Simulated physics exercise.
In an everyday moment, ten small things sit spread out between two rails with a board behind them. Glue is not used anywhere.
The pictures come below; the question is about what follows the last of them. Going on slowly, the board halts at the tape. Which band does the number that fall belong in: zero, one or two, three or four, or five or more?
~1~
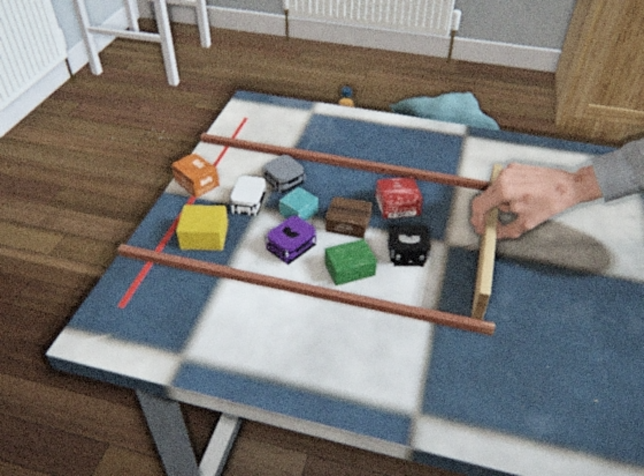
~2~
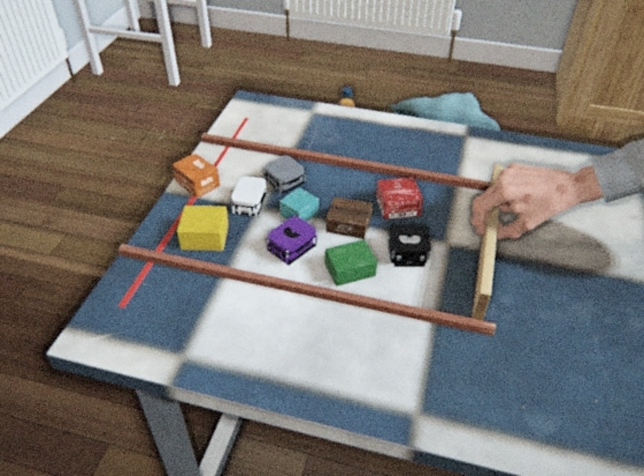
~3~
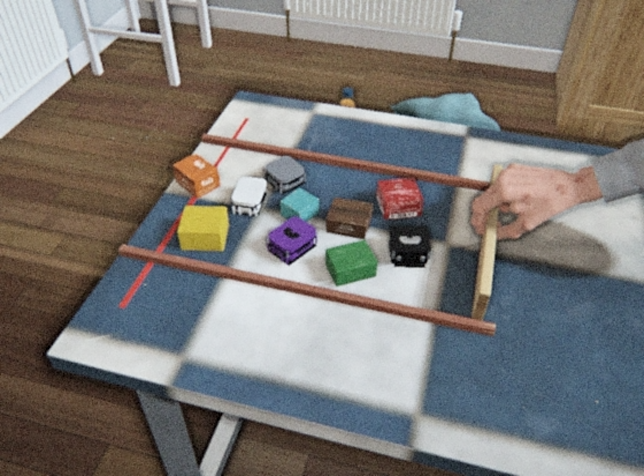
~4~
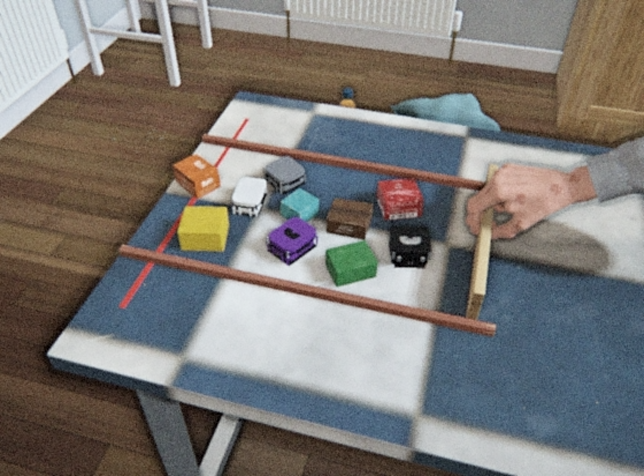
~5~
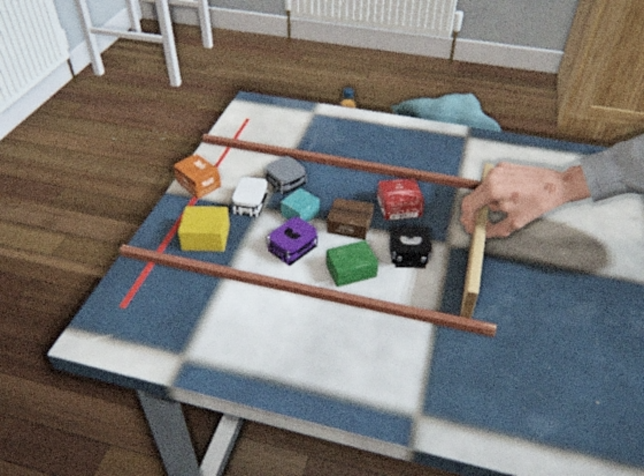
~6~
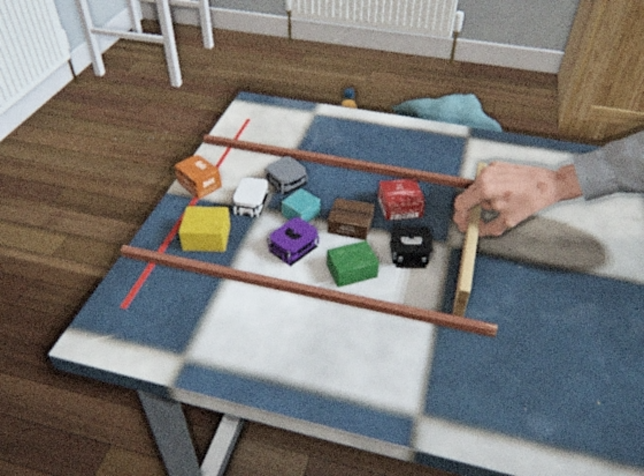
After the sweep, the pieces gone from the top come to five or more, as it turns out.
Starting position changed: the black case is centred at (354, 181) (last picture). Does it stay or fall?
From that start, the black case goes.
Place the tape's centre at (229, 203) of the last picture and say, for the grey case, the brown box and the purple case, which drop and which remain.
In short: Grey case safe, brown box safe, purple case safe.
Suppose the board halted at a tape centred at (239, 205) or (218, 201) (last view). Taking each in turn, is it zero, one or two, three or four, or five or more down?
Three or four, then 3 or 4.
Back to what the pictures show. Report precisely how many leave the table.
The answer is exactly 7.
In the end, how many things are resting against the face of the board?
Counting them up gives 3.
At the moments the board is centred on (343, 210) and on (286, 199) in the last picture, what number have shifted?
7 at one spot and 10 at the other.
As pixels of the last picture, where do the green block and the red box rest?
In the last picture the green block sits around (151, 231) and the red box around (198, 158).
Soon after, none off yet; orange box at rest near (198, 176); yellow block at rest near (205, 229); white case at rest near (251, 198).
After that, one off so far; orange box on its side near (166, 187); yellow block displaced about its own width near (179, 223); white case displaced well along near (193, 170).
In the end, the number that fall off is five or more; gone, brown box, purple case, turquoise block, grey case, white case, yellow block and orange box.
